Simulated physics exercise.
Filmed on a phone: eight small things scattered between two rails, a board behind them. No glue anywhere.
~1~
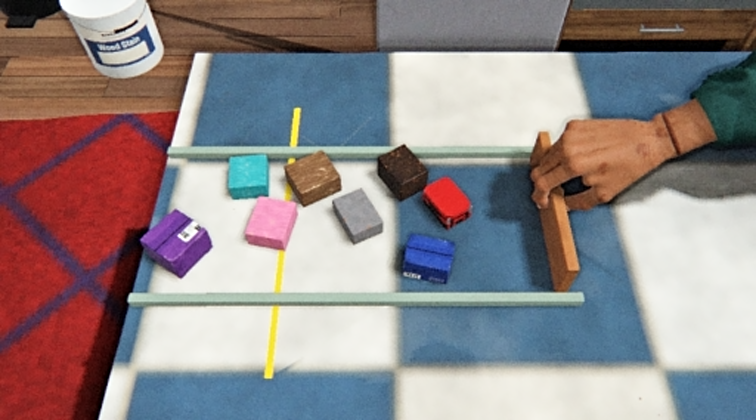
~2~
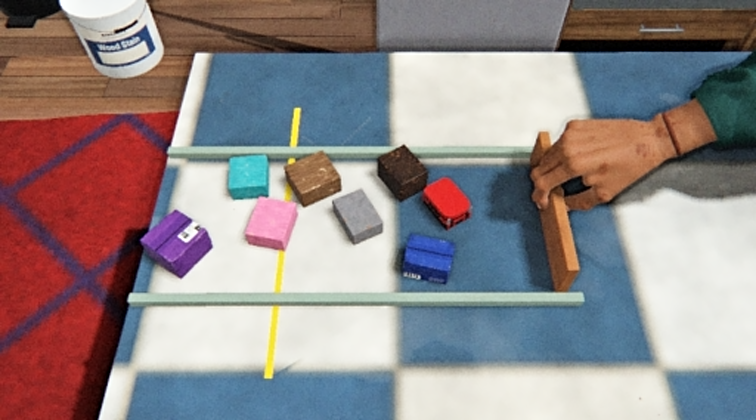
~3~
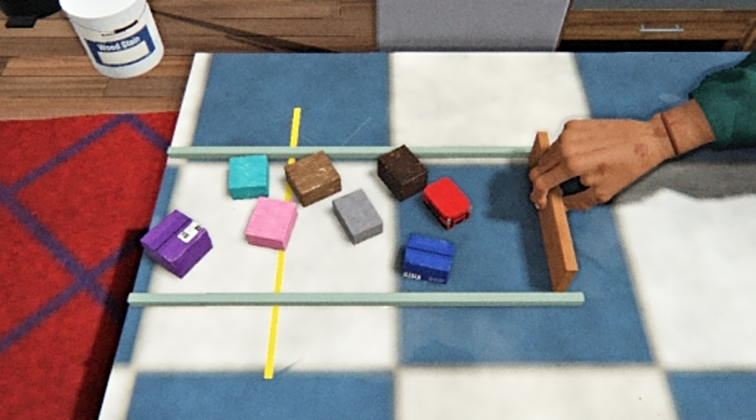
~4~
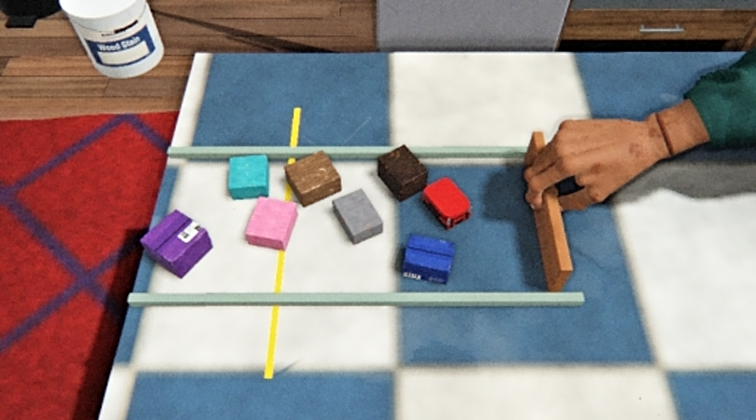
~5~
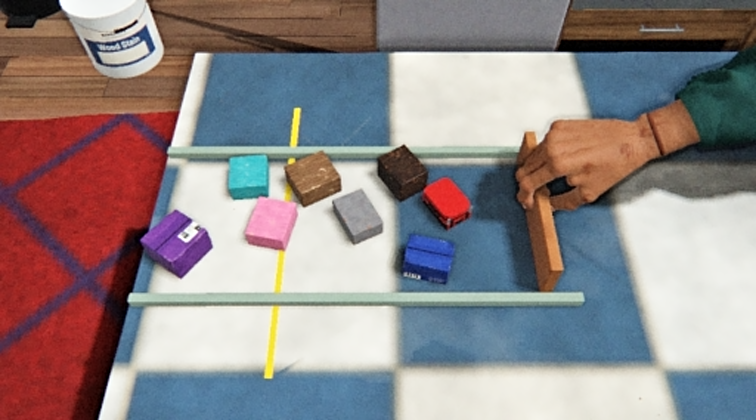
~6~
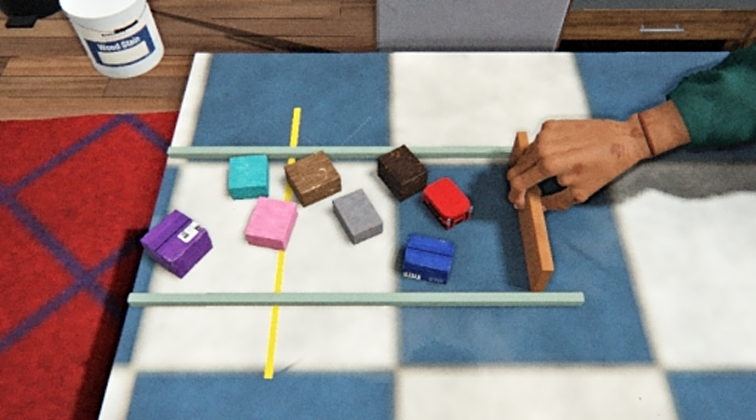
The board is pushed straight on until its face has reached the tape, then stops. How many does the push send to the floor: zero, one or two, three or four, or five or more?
Here the number that fall off is zero.
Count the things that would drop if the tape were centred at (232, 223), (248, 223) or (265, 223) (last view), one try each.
The counts: 2, 1 and 1.
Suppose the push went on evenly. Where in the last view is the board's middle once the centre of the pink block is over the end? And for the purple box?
Its middle is around (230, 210) and around (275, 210).
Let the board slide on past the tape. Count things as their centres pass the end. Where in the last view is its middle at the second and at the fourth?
At (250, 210) for the second, at (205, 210) for the fourth.
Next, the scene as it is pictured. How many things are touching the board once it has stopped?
It touches 3.
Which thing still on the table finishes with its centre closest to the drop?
It is the purple box.
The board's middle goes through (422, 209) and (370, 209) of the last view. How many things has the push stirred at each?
At the one place 3, at the other 5.
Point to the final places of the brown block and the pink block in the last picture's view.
First (234, 176), then (199, 225).
Soon after, none off yet; purple box at rest near (178, 244); turquoise block at rest near (249, 177); pink block at rest near (272, 224).
In the end, the number that fall off is zero.
